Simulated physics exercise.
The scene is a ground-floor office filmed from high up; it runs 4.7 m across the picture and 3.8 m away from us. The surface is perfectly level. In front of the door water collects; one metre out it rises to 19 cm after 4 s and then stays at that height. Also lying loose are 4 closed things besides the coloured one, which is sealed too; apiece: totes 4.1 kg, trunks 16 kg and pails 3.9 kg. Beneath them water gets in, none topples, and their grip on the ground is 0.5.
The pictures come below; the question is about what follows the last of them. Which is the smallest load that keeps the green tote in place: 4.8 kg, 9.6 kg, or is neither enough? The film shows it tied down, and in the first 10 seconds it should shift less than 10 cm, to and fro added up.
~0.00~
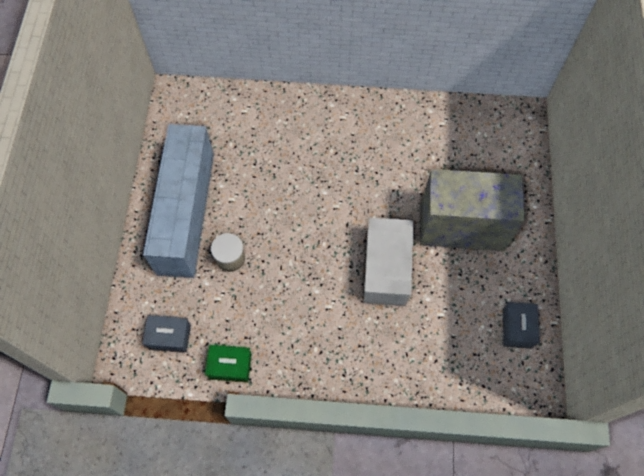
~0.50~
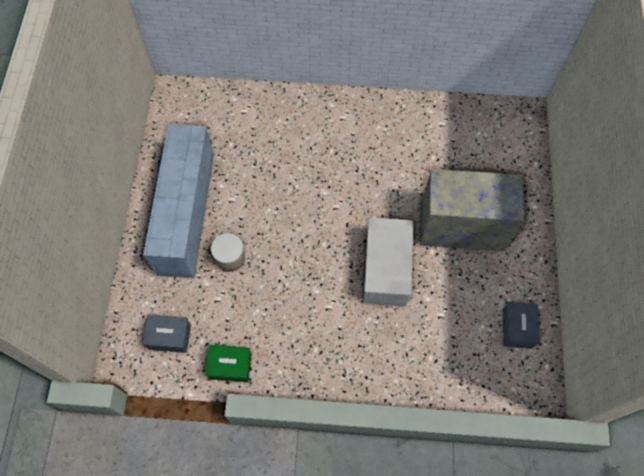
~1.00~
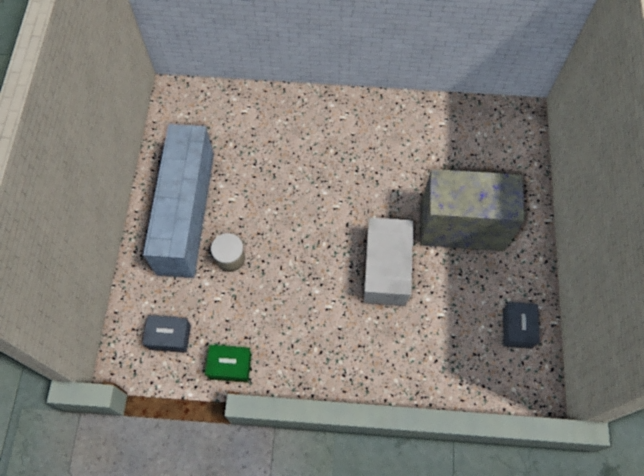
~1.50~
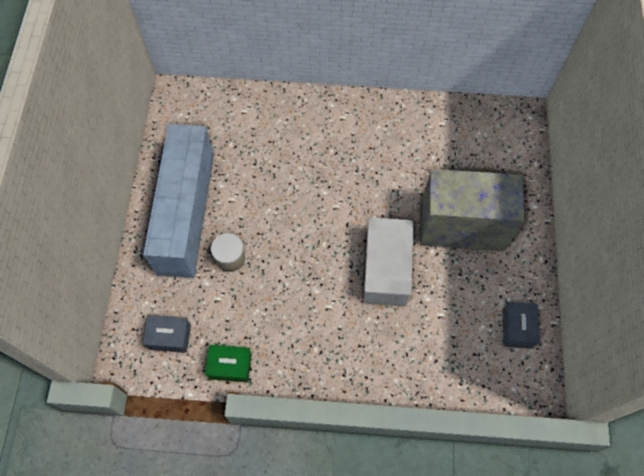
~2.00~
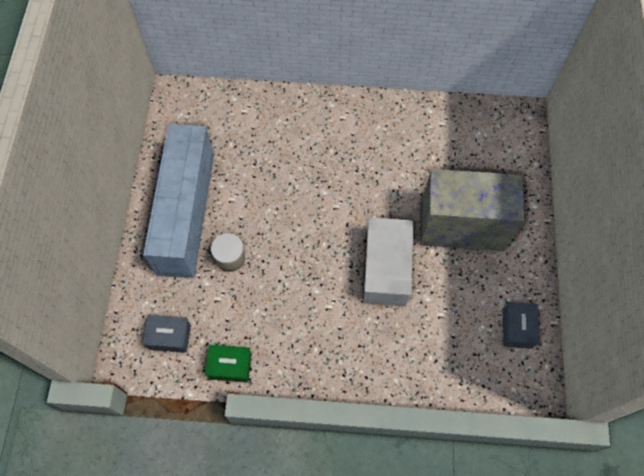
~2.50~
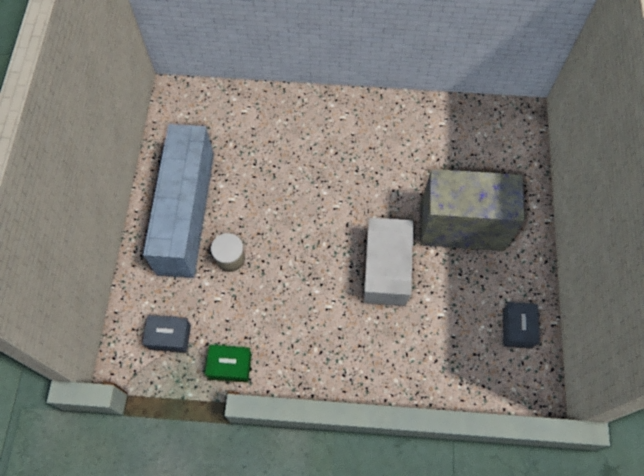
Neither one works.
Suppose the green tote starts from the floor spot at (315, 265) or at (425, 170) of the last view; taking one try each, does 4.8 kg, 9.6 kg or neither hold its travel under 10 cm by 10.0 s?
For the first start neither one suffices; for the second you need the heavier one.
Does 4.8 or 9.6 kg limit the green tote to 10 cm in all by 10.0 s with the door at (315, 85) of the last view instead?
So neither mass does it.
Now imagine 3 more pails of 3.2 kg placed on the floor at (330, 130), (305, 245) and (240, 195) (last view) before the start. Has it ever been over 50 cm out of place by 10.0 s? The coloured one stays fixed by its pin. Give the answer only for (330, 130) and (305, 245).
First exceeds it, then exceeds it.
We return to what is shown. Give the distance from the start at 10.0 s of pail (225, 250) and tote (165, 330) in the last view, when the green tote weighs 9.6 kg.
300 cm, 250 cm.
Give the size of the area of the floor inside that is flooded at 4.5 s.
About 5.0 m2.
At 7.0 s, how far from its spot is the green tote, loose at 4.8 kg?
About 100 cm off its spot.
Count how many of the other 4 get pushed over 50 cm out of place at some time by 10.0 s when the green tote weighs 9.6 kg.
Counting them up, I find 2.
After 3.5 s the green tote would be 19 cm from its start with 4.8 kg and 2 cm from its start with 9.6 kg; 4 cm of water round it then.
After 4.5 s the green tote would be 73 cm from its start with 4.8 kg and 43 cm from its start with 9.6 kg; 4 cm of water round it then.
After 7.0 s the green tote would be 94 cm from its start with 4.8 kg and 82 cm from its start with 9.6 kg; 4 cm of water round it then.
After 10.0 s the green tote would be 102 cm from its start with 4.8 kg and 96 cm from its start with 9.6 kg; 5 cm of water round it then.
